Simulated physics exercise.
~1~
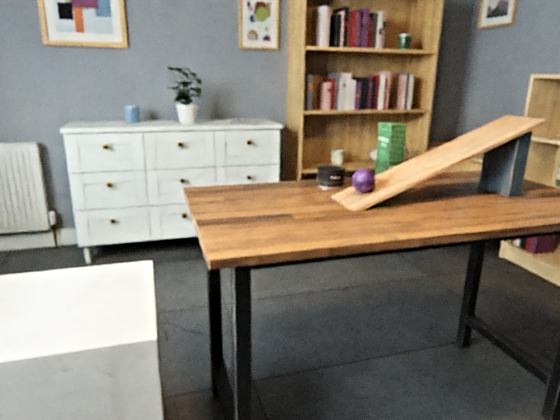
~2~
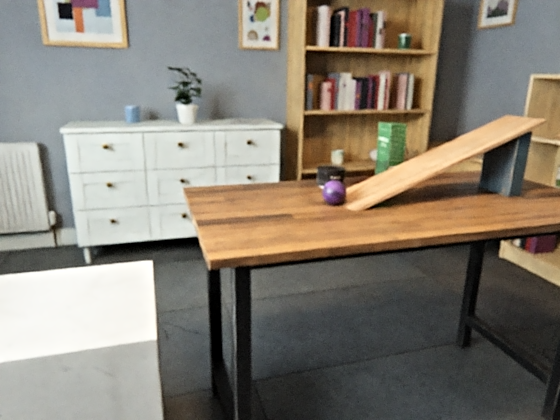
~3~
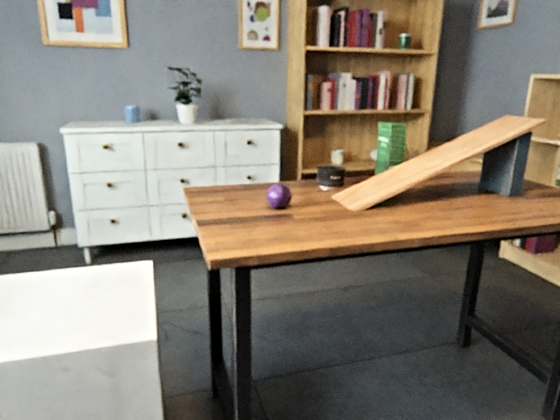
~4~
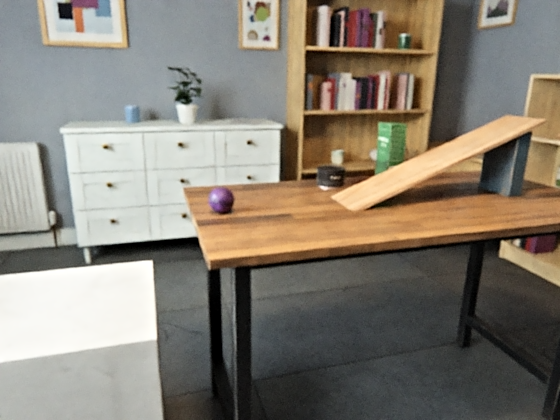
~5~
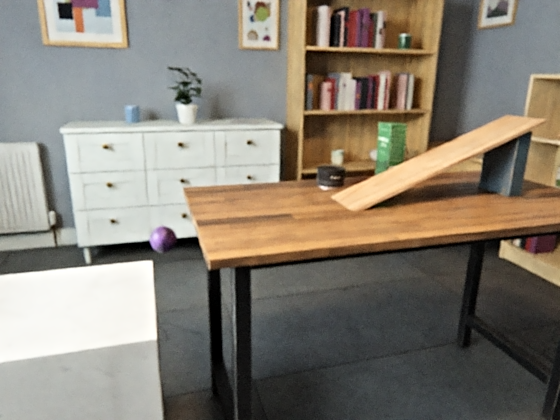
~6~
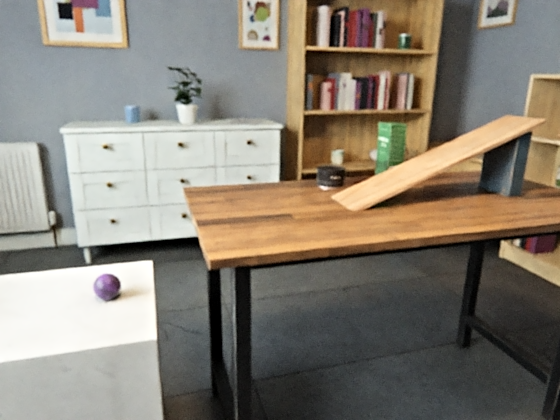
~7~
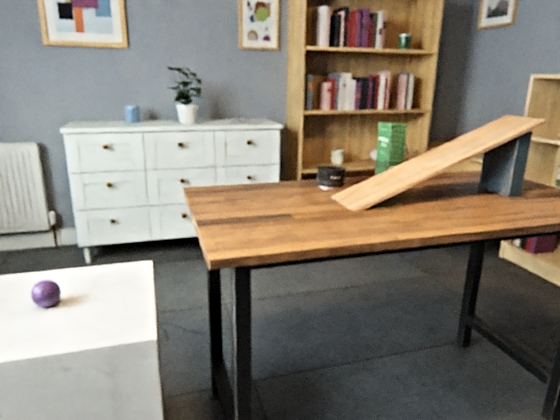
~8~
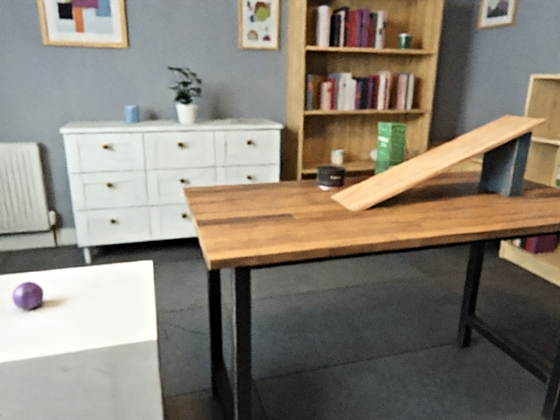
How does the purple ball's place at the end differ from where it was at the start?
At the start the purple ball is at the lower end of the ramp on the wooden table. By the end it is on top of the lower white block at the left, across the gap.
